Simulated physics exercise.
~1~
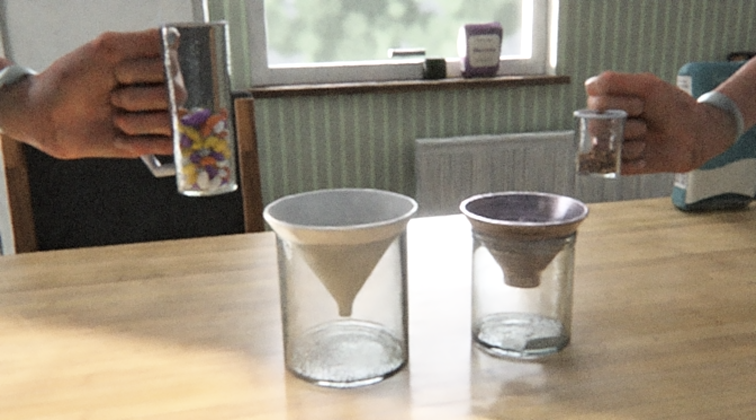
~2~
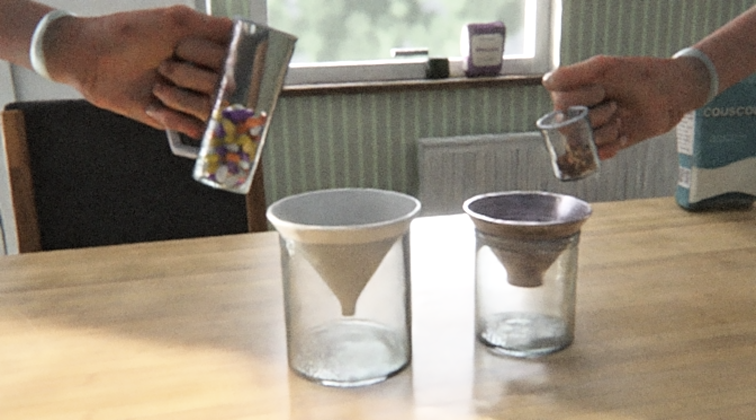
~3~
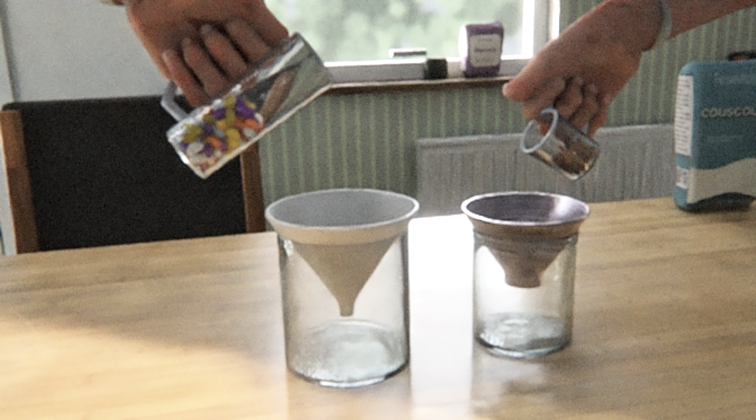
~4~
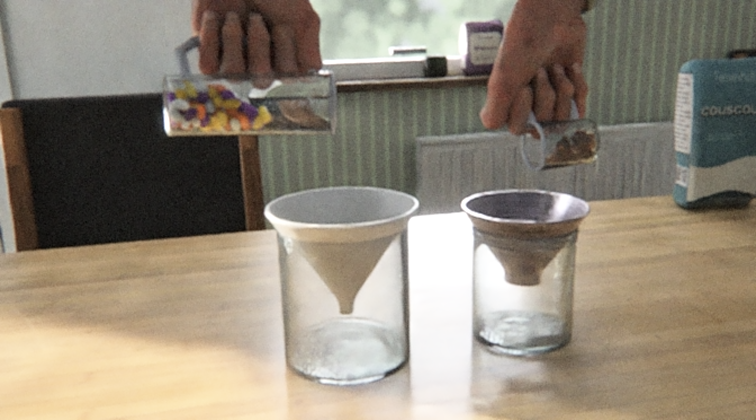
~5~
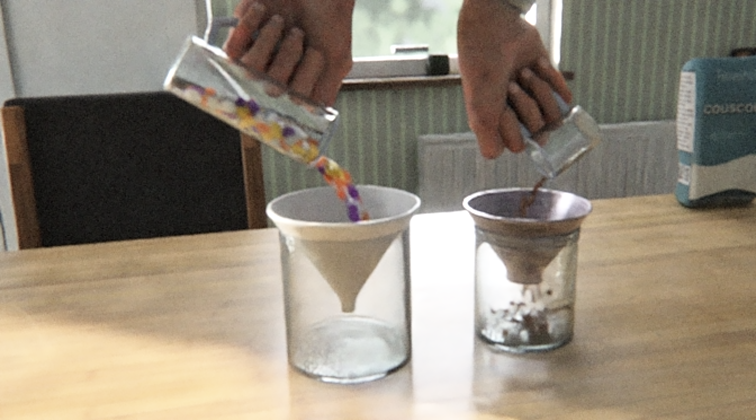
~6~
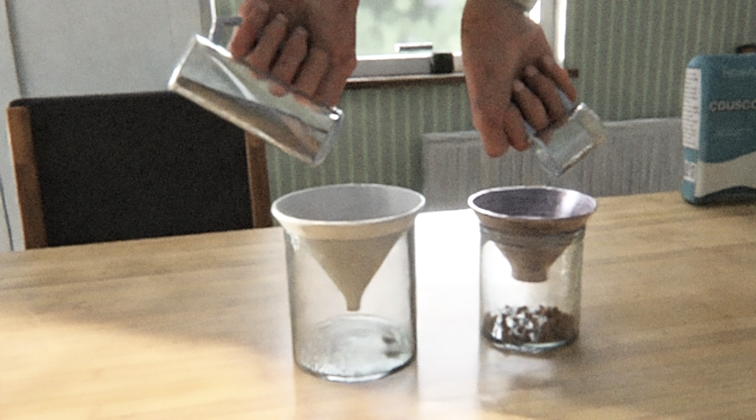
Two hands, each holding a clear cup, move inward over two funnels resting in glass jars on a wooden table. The larger left cup holds colourful pieces, and the small right one holds something brown. Both cups lean, then lie on their sides with everything still inside. As they tip further, the bright pieces slide into the pale left funnel, while the brown bits pour through the right funnel and scatter into its jar. Finally both cups are empty, a brown heap rests in the right jar, and the left jar remains almost empty, its funnel blocked.
